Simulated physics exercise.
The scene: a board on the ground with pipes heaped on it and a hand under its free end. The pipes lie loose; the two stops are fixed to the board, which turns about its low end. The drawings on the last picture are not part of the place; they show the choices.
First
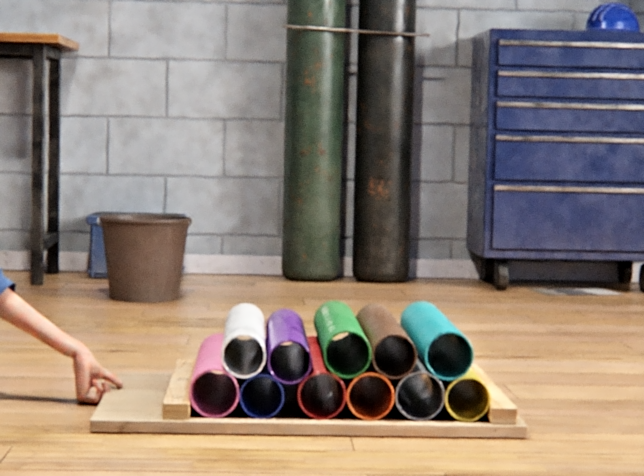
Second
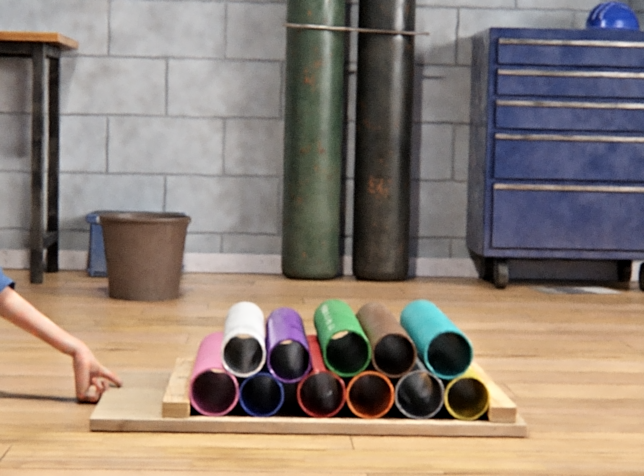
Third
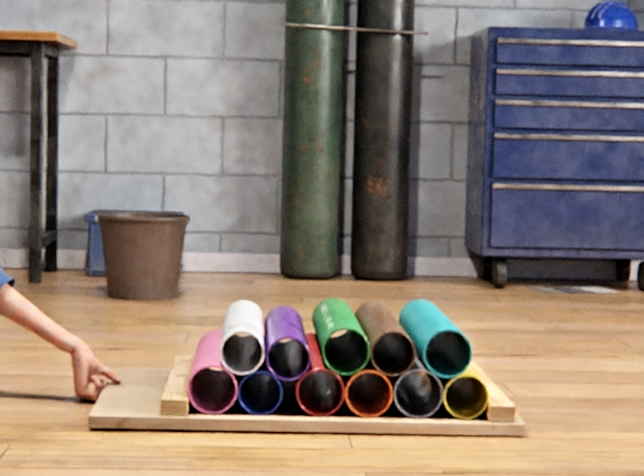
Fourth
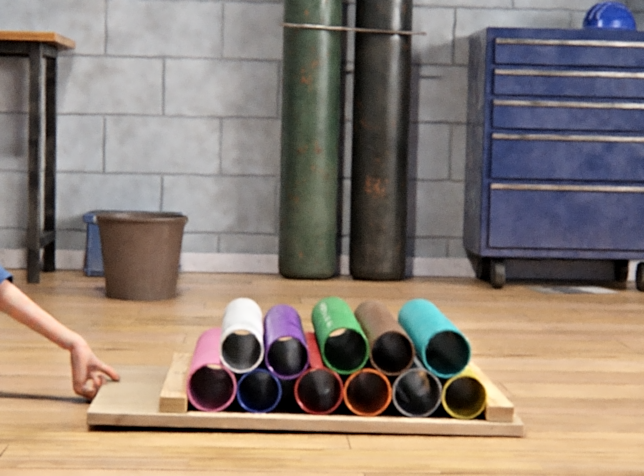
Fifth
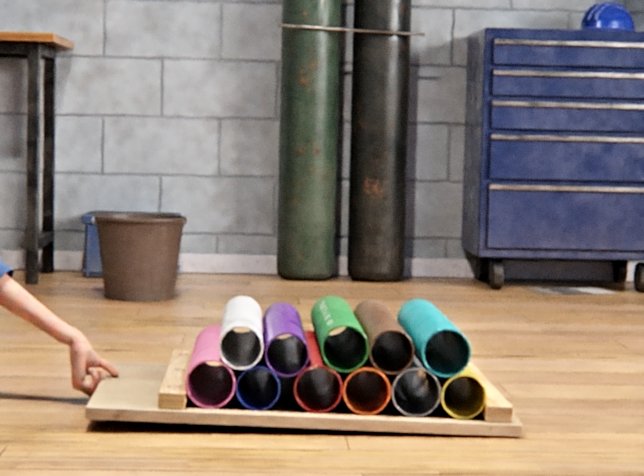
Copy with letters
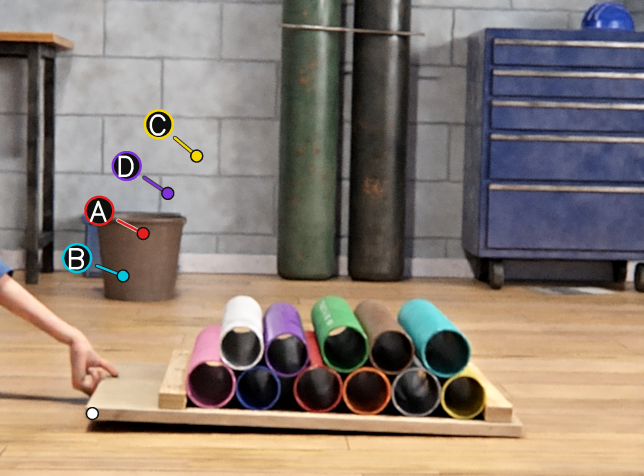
In a workshop, a hand at the left gripped the end of a board stacked with loose, colourful pipes and raised it very slightly, while the pipes stayed heaped in two rows.
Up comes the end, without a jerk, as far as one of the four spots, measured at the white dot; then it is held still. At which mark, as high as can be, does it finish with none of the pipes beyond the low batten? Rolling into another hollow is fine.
It can be raised to B.
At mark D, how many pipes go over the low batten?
The count is five.
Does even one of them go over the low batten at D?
At D: Yes.
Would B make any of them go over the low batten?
At B: No.
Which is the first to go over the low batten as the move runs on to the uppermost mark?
First is the turquoise one.
On the marked copy, A at (143, 233); B at (123, 276); C at (197, 156); D at (168, 193); the white dot at (93, 414).
With B. Early on, board at 14°.
Further on, board at 20°.
At the end, board at 20°, none over the low batten.
As for the rest, A one over the low batten (turquoise); C five over the low batten; D five over the low batten.
